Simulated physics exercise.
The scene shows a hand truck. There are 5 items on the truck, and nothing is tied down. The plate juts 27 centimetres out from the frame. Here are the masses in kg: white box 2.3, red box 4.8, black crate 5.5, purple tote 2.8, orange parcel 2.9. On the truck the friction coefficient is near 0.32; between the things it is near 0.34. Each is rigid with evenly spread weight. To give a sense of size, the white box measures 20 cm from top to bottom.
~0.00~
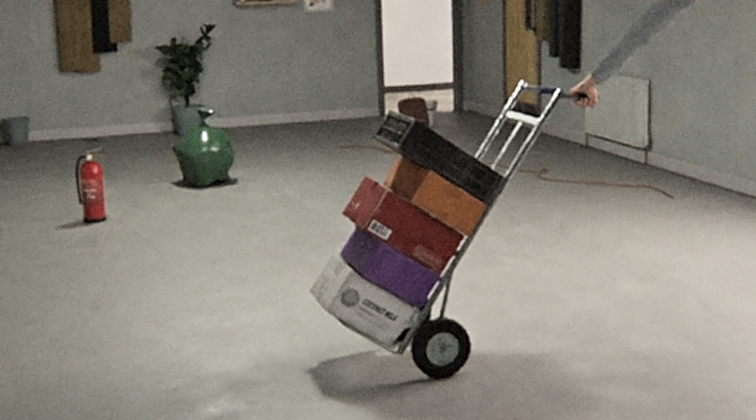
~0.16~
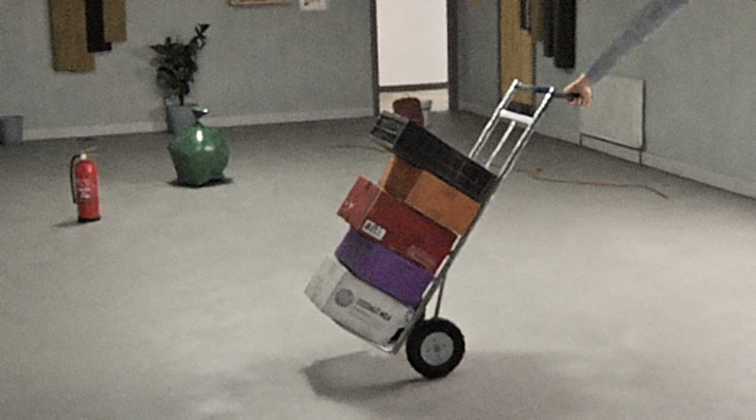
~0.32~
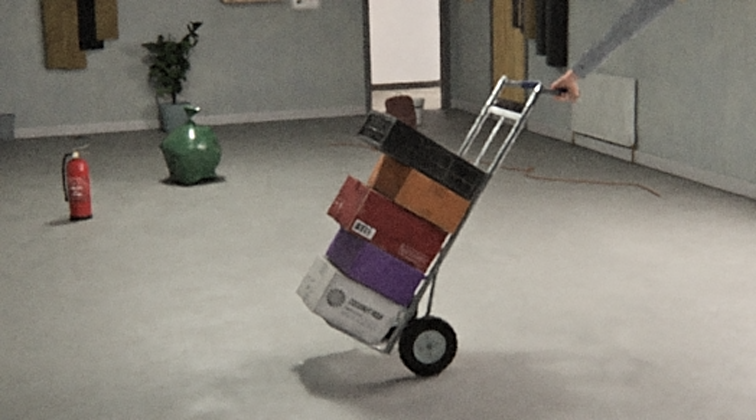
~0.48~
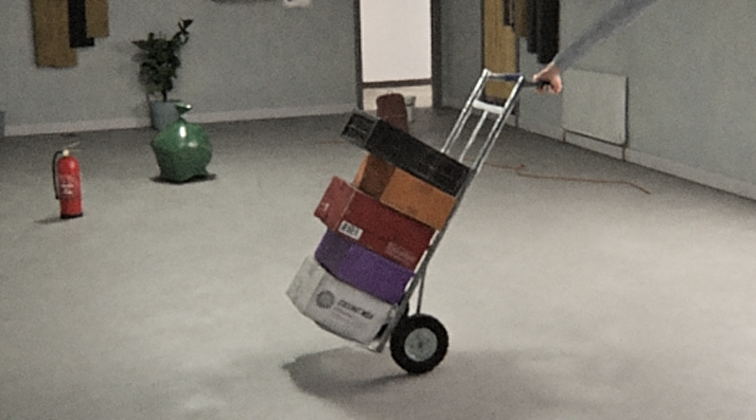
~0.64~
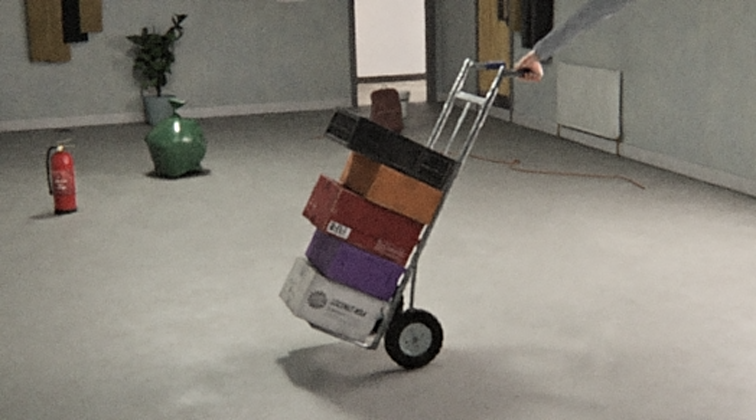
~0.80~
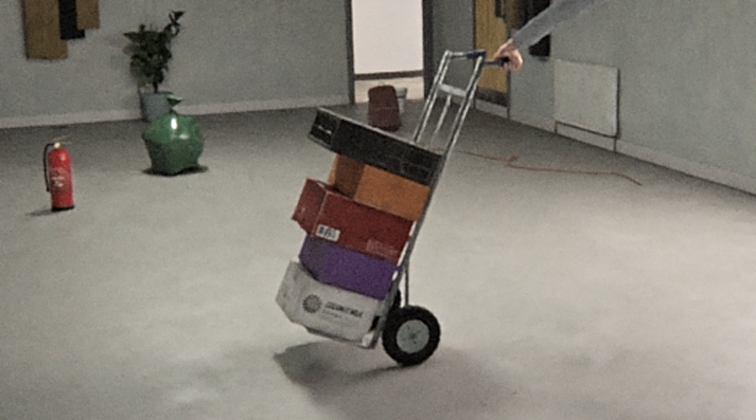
In a grey-walled room with a pale floor, seen from the side and slightly above, a doorway stands open at the back. A tilted hand truck carries a white box, purple tote, red box, orange parcel and black crate, bottom to top, with a red extinguisher and green vessel to the left. A hand gripping the handle gradually raises the truck more upright as the view shifts slightly right.
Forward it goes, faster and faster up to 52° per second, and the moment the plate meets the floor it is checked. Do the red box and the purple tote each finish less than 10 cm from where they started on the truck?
Red box: Yes; purple tote: Yes.
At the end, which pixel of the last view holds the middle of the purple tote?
At pixel (326, 288) or so, give or take.
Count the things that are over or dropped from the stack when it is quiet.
Total count: 0.
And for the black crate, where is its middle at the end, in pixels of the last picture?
It finishes around (304, 173).
Around 1.30 s, truck 4° back.
Around 1.60 s, truck upright; red box tipped 5° against what carries it near (304, 248); purple tote tipped 5° against what carries it near (320, 286); black crate tipped 5° against what carries it.
Around 2.20 s, truck upright; red box tipped 7° against what carries it near (301, 248); purple tote tipped 7° against what carries it near (318, 286); black crate tipped 7° against what carries it.
Around 2.60 s, truck upright.
Finally (3.0 s), all 5 still in place (within 10 cm). In the last view, red box near (314, 248), purple tote near (326, 288).
